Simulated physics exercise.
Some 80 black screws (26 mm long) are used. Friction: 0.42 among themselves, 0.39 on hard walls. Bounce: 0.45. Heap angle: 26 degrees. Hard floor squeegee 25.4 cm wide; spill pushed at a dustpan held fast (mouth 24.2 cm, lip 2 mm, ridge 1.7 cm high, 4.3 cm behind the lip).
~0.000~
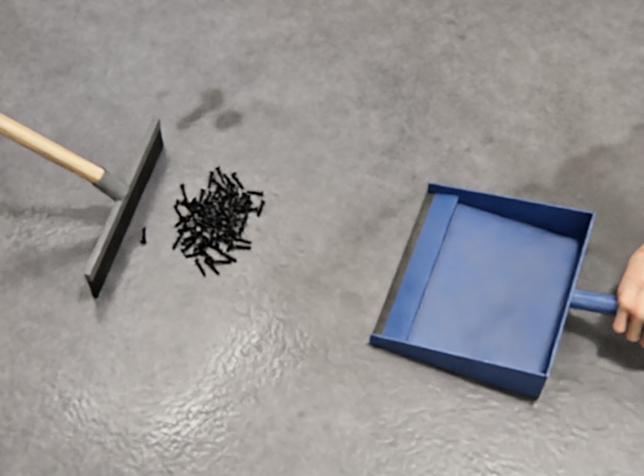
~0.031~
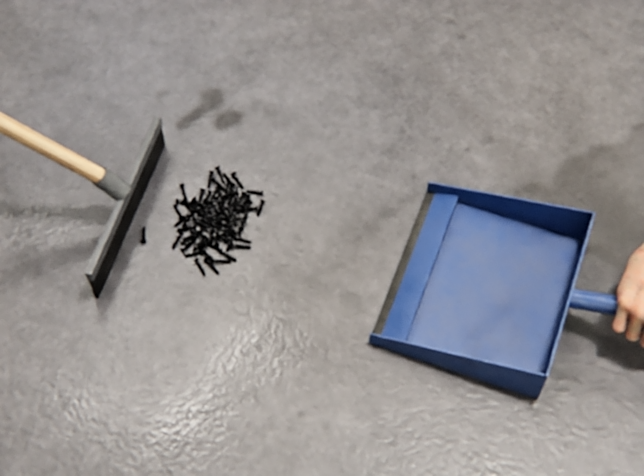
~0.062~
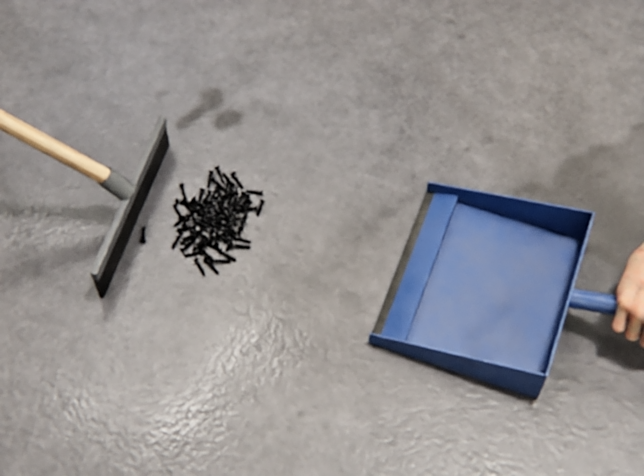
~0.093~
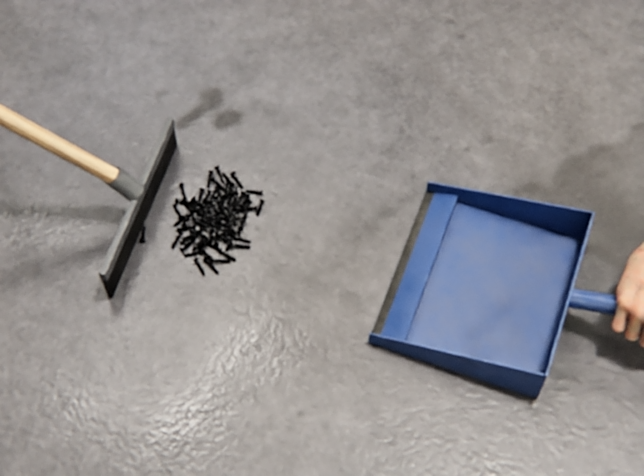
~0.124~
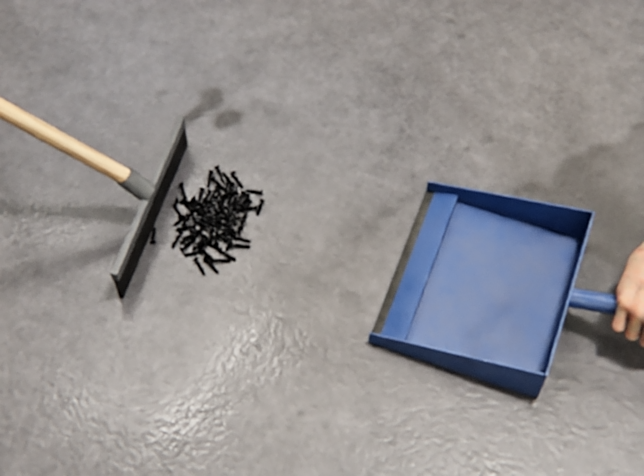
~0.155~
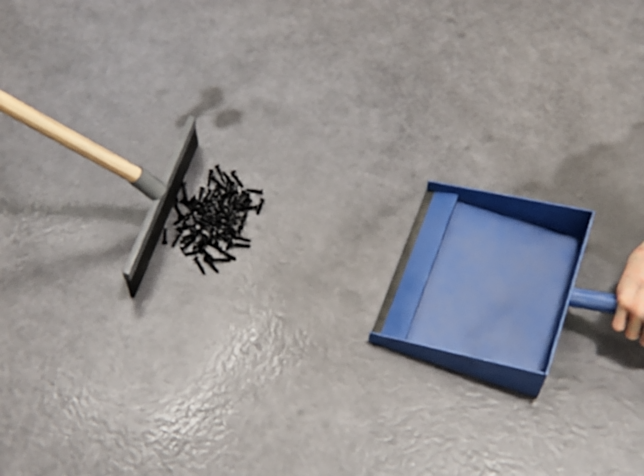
The clip opens on a grey floor with a loose pile of black screws between a wooden-handled squeegee at left and a blue dustpan gripped by a hand at right. The squeegee slides a short way right, passing a stray screw and reaching the pile's left edge, while the heap and dustpan stay still.
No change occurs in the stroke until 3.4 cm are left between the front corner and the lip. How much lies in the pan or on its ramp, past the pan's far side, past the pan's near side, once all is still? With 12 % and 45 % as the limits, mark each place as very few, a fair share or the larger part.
My call: In the pan or on its ramp: Very few; past the pan's far side: Very few; past the pan's near side: Very few.
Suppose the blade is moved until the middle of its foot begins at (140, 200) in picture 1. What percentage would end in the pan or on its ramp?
Something close to 5 percent.
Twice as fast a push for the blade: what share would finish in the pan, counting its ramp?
Then near 25 in a hundred.
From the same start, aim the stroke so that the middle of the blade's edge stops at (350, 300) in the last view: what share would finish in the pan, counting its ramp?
Roughly 5 %.
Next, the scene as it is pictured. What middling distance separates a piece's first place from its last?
Median shift: Approx. 26 cm.
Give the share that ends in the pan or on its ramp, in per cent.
Estimate: Near 5 %.
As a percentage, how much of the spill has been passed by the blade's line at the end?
Estimate: Around 0 %.
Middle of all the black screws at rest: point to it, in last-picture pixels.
Centre at rest, approx.: (400, 225) px.
Then, at 0.45 s, middle of the blade 19 cm from the lip; 0 % over the lip, far side 0 %, near side 0 %.
After 0.65 s, middle of the blade 10 cm from the lip; 0 % over the lip, far side 0 %, near side 0 %.
Then, at 0.97 s, middle of the blade 4 cm from the lip; 5 % over the lip, far side 5 %, near side 0 %.
In the end, at 1.6 s, pan 5 %, far side 5 %, near side 0 %, in front of the lip or behind the blade 90 %.
